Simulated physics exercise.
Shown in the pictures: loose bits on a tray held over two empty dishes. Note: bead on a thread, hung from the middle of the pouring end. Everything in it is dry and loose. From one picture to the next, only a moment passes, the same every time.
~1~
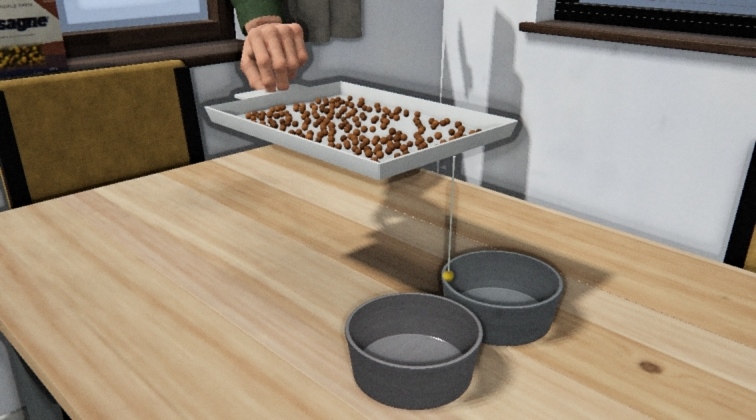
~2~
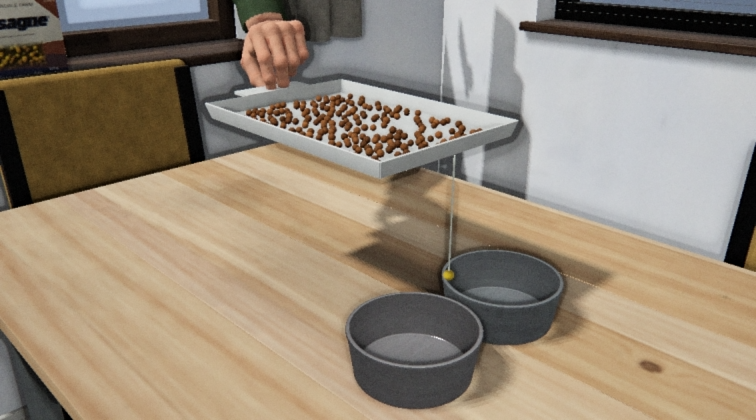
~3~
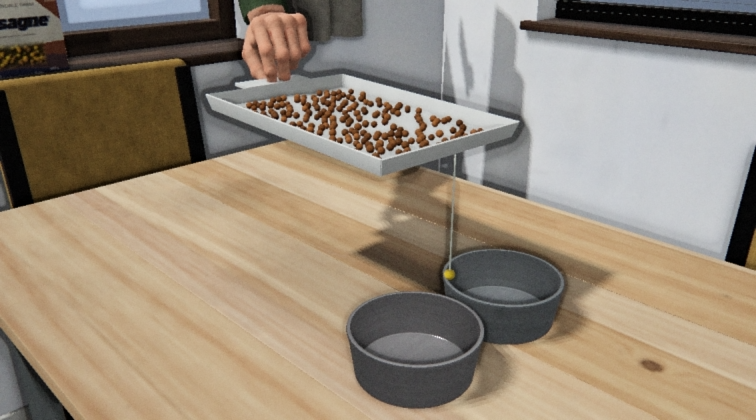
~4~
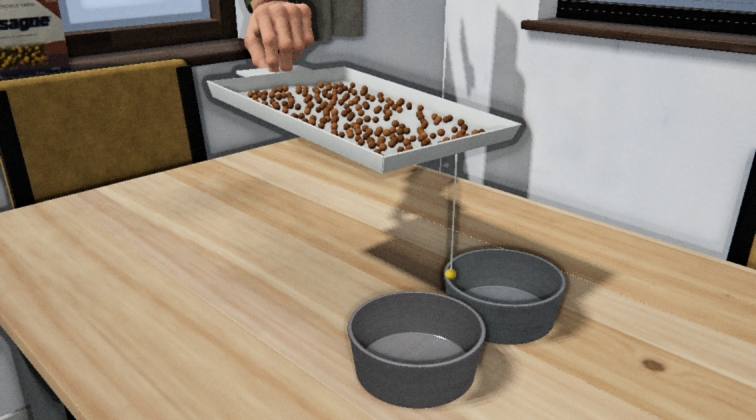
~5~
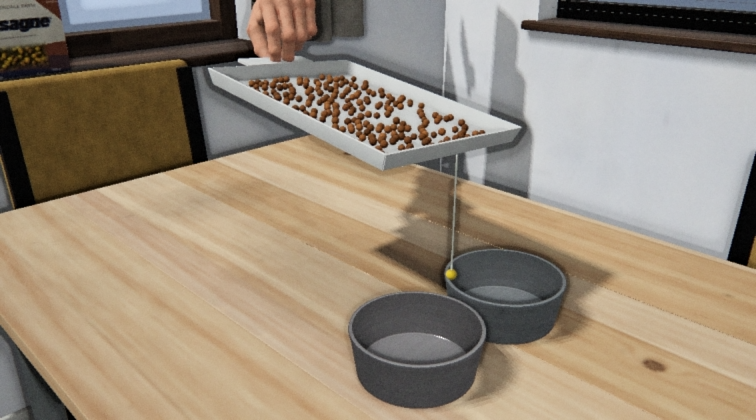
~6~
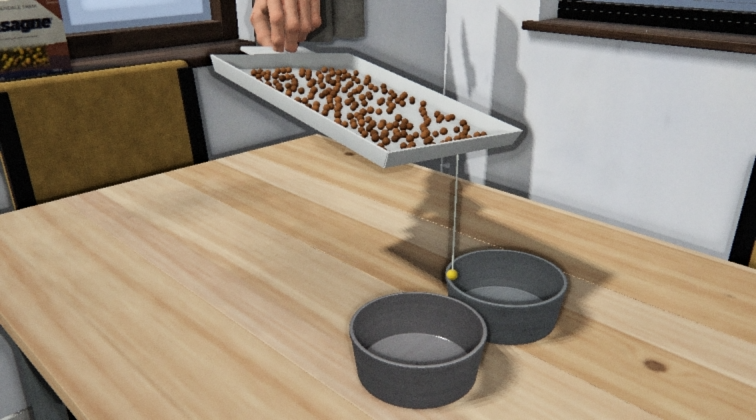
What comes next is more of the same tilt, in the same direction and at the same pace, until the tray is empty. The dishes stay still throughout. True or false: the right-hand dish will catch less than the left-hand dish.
False, the right-hand dish catches more.
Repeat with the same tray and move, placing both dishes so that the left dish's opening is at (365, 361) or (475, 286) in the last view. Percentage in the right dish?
0% for the first placement, 40% for the second.
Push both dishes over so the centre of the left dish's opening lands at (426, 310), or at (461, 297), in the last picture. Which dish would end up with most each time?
For the first position it is the one at right; for the second, the one at right.
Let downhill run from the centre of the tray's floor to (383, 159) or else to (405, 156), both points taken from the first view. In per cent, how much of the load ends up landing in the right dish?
First case about 0 percent; second case about 0 percent.
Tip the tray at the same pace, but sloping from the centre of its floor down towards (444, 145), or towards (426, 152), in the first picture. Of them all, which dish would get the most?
Try 1: The right-side dish; try 2: The left-side dish.
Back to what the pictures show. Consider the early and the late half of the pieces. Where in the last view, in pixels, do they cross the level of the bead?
Initially about (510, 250); subsequently about (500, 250).
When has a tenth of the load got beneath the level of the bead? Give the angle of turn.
About 85° of tilt.
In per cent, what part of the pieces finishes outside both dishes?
My estimate is close to 0 %.
Soon, tray tipped steeply; nearly all on the tray; a stray few in the right dish; a stray few in the air.
A while on, tray tipped right over; about a quarter on the tray; about half in the right dish; a stray few outside both; about a quarter in the air.
Towards the end, tray tipped past a quarter turn; nearly all in the right dish; a small part outside both.
Finally, tray tipped past a quarter turn; none in the left dish; nearly all in the right dish; a small part outside both.
